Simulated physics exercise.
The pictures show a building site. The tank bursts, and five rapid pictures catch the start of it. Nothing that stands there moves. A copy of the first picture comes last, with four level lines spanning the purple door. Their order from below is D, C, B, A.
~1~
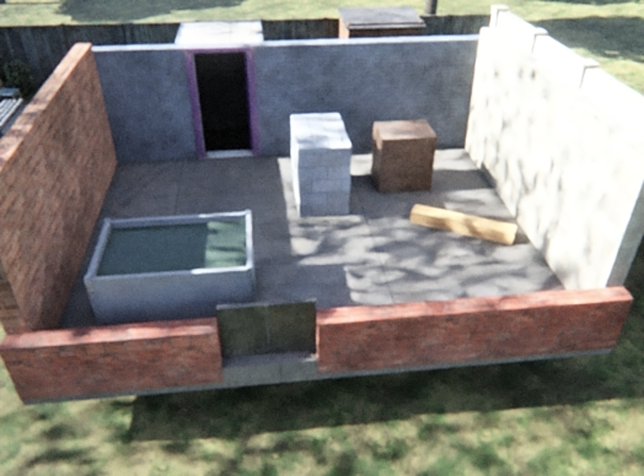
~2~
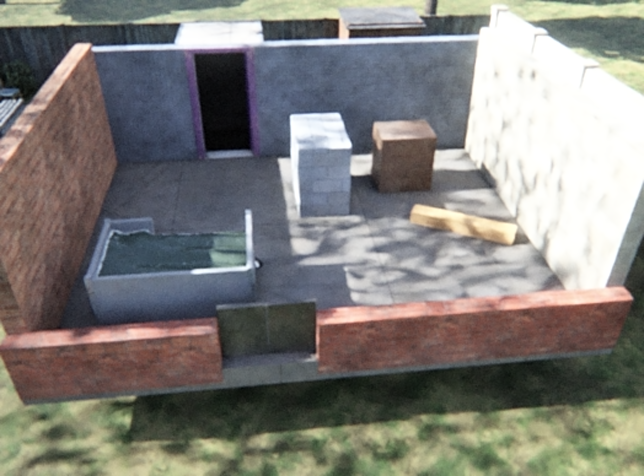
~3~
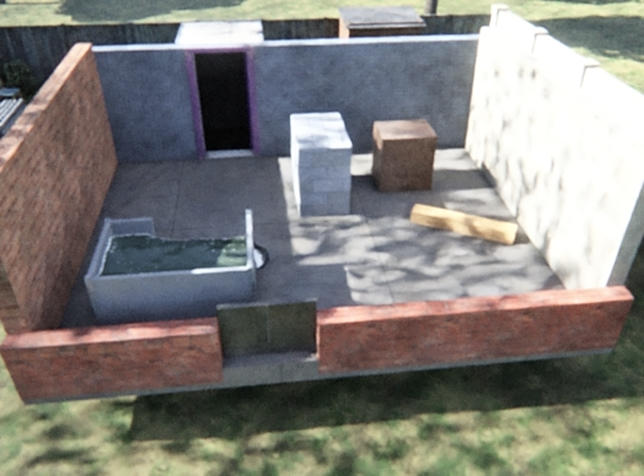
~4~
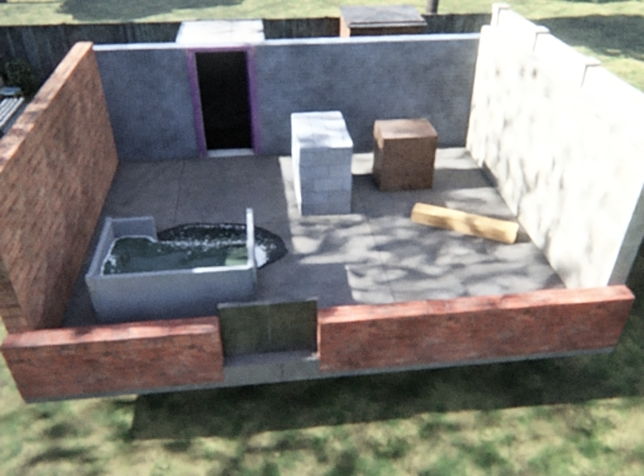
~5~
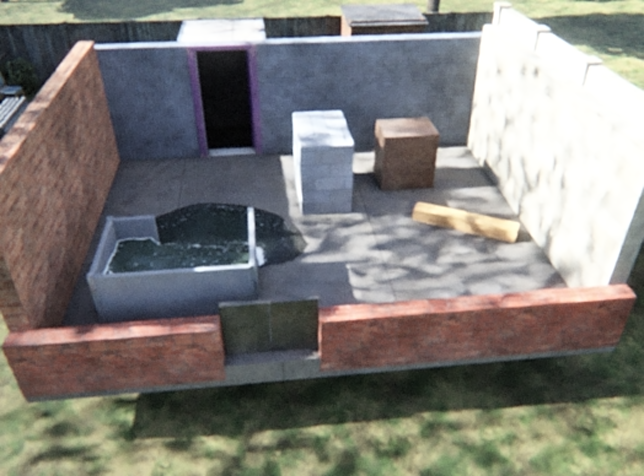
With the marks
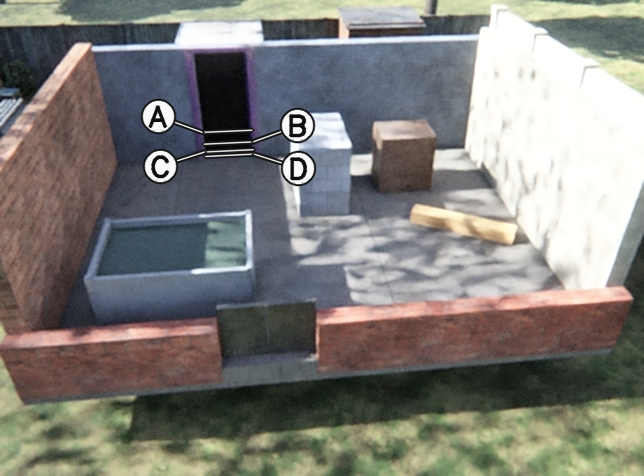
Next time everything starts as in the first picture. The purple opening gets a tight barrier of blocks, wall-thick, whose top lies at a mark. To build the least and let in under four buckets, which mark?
Use line B.
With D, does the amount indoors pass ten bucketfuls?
Yes, it does.
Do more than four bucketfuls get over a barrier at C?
Yes.
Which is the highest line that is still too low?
Line C.
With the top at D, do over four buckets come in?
Yes, that goes wrong.
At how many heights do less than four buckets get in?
Two of the four.
On the marked copy, A at (227, 131); B at (228, 143); C at (229, 150); D at (229, 155); from the bottom up D, C, B, A.
If A is chosen, nothing gets over.
If B is chosen, a splash gets over, under a bucket.
If C is chosen, about 13 bucketfuls get in.
If D is chosen, dozens of bucketfuls pour in.
